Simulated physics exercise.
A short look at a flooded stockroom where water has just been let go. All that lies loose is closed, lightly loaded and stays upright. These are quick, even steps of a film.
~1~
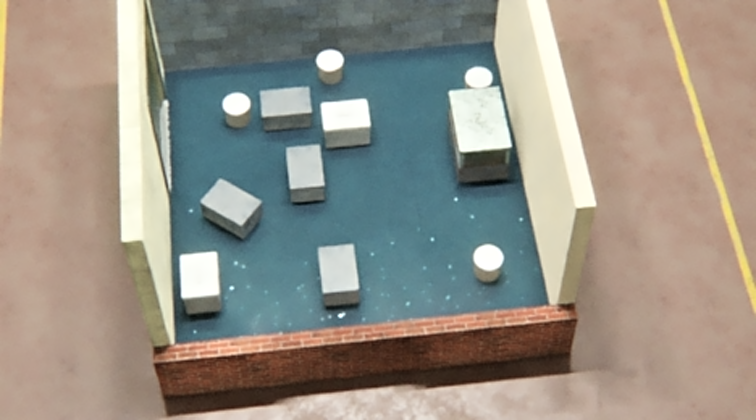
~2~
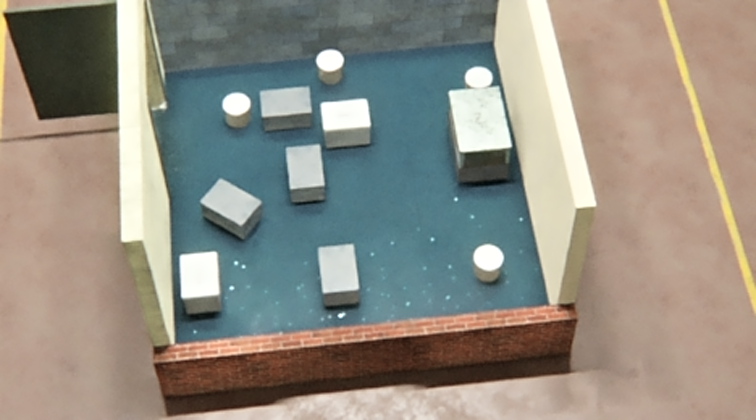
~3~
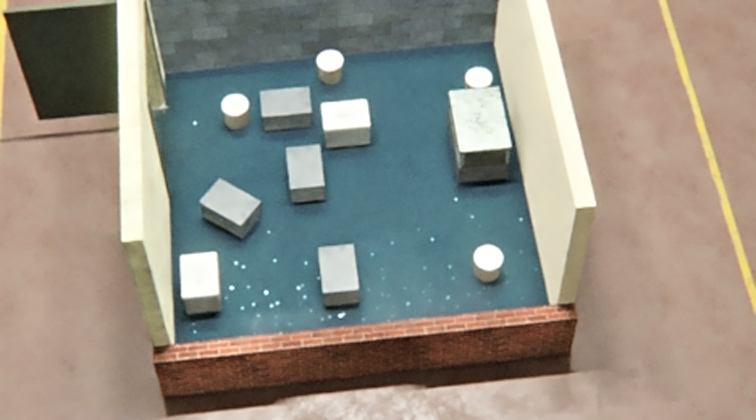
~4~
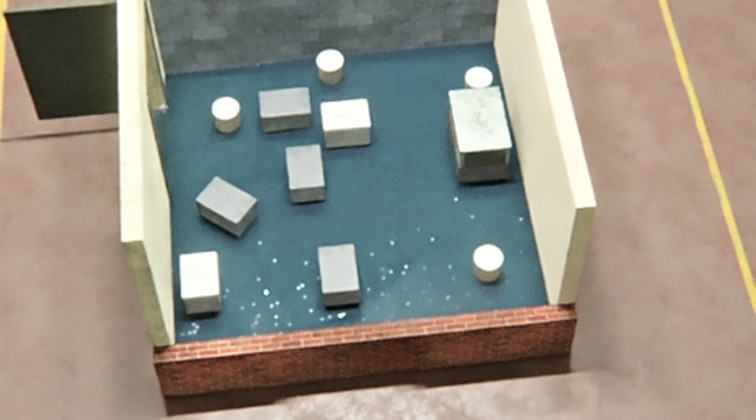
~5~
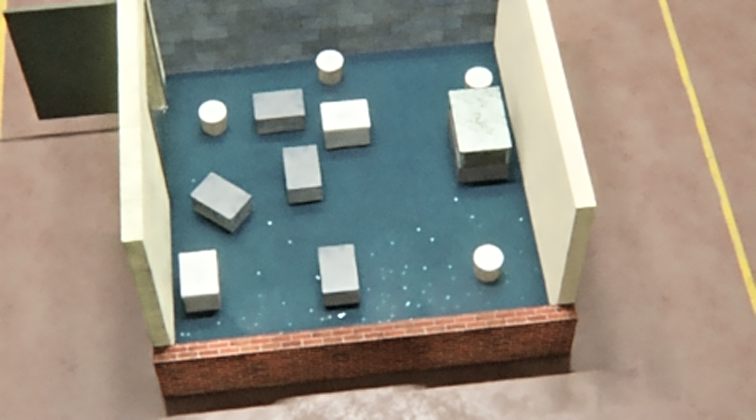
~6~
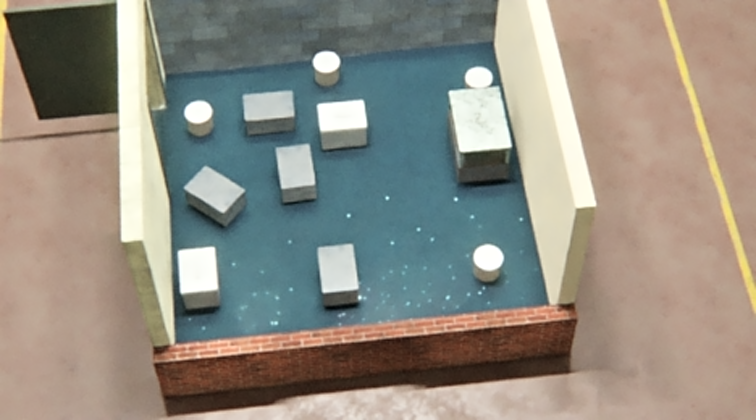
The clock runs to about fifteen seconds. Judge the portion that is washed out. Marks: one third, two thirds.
It is two thirds or above.
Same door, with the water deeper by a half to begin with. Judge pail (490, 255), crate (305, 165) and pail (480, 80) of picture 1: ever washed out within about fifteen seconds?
As listed: Stays, carried outside, kept in.
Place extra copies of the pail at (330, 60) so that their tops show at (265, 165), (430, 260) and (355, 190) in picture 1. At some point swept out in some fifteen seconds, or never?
In that order: Out, inside, through.
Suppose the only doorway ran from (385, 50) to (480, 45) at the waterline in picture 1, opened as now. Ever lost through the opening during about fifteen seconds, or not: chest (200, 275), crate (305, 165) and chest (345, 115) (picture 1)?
In that order: Still in, out, carried outside.
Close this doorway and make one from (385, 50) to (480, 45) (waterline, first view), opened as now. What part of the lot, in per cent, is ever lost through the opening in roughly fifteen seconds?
Roughly 60 per cent.
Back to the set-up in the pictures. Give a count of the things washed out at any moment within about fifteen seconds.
It comes to 7.
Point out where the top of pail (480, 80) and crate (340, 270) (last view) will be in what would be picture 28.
Near (454, 81) and (263, 235).
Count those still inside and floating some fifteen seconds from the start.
It comes to 3.
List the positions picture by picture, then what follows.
The first frame shows a pail at (236, 104), afloat; a crate at (231, 202), afloat; 0 of 10 have shifted.
The second frame shows a pail at (236, 104) floats; a crate at (231, 202), afloat; 0 of 10 have shifted.
The third frame shows a pail at (235, 105) floats; a crate at (230, 202), afloat; 0 of 10 have shifted.
The fourth frame shows a pail at (226, 108) floats, close to its start; a crate at (226, 200), afloat, close to its start; 2 of 10 have shifted.
The fifth frame shows a pail at (212, 111), afloat, close to its start; a crate at (221, 196) floats, close to its start; 3 of 10 have shifted.
The sixth frame shows a pail at (198, 112) floats, a stride from its start; a crate at (214, 189) floats, close to its start; 5 of 10 have shifted.
A moment on, 1 of 10 are out; 9 afloat.
Next, 4 of 10 are out; 6 afloat.
Later, 7 of 10 are out; 3 afloat.
In the end, 7 of 10 are out; 3 afloat.
